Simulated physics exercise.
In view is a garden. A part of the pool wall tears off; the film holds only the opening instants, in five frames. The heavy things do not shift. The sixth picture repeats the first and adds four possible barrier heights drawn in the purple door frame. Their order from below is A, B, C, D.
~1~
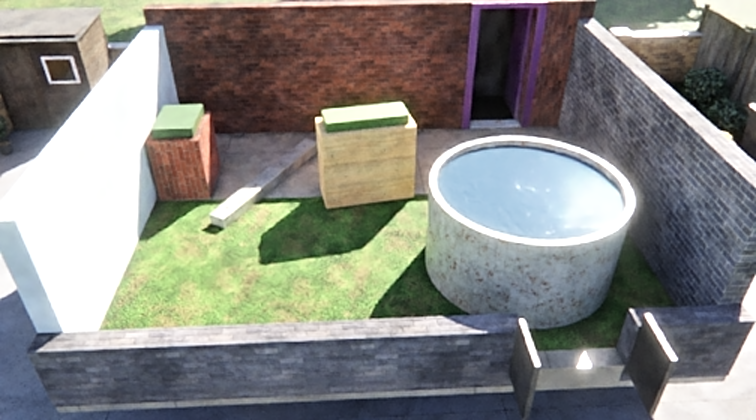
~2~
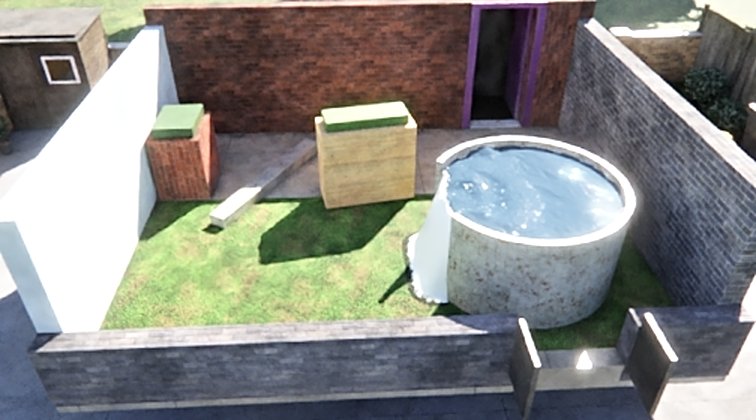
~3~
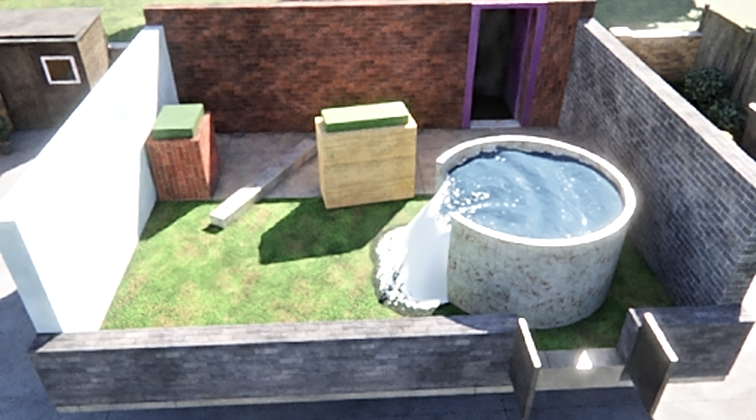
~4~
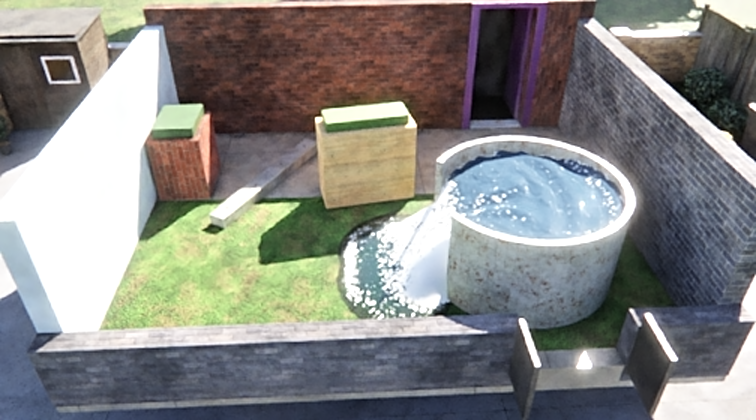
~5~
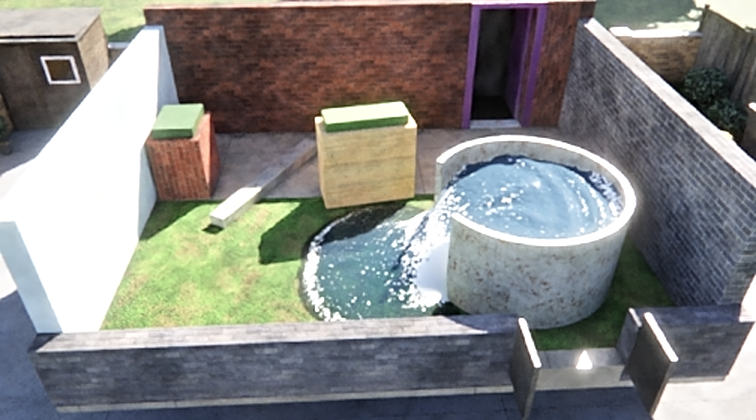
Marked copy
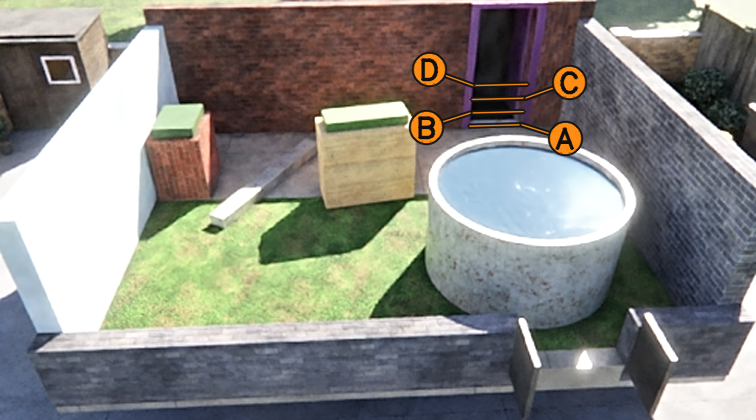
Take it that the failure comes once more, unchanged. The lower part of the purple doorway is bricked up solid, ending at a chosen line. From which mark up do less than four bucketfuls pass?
Use height B.
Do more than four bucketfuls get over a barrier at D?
No, that is safe.
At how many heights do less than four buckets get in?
Three.
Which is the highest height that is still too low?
Here it is height A.
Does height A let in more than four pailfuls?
Yes.
In orange, A at (495, 125); B at (497, 112); C at (498, 98); D at (500, 84); from the bottom up A, B, C, D.
If A is chosen, about 10 bucketfuls get in.
If B is chosen, nothing gets over.
If C is chosen, nothing gets over.
If D is chosen, nothing gets over.
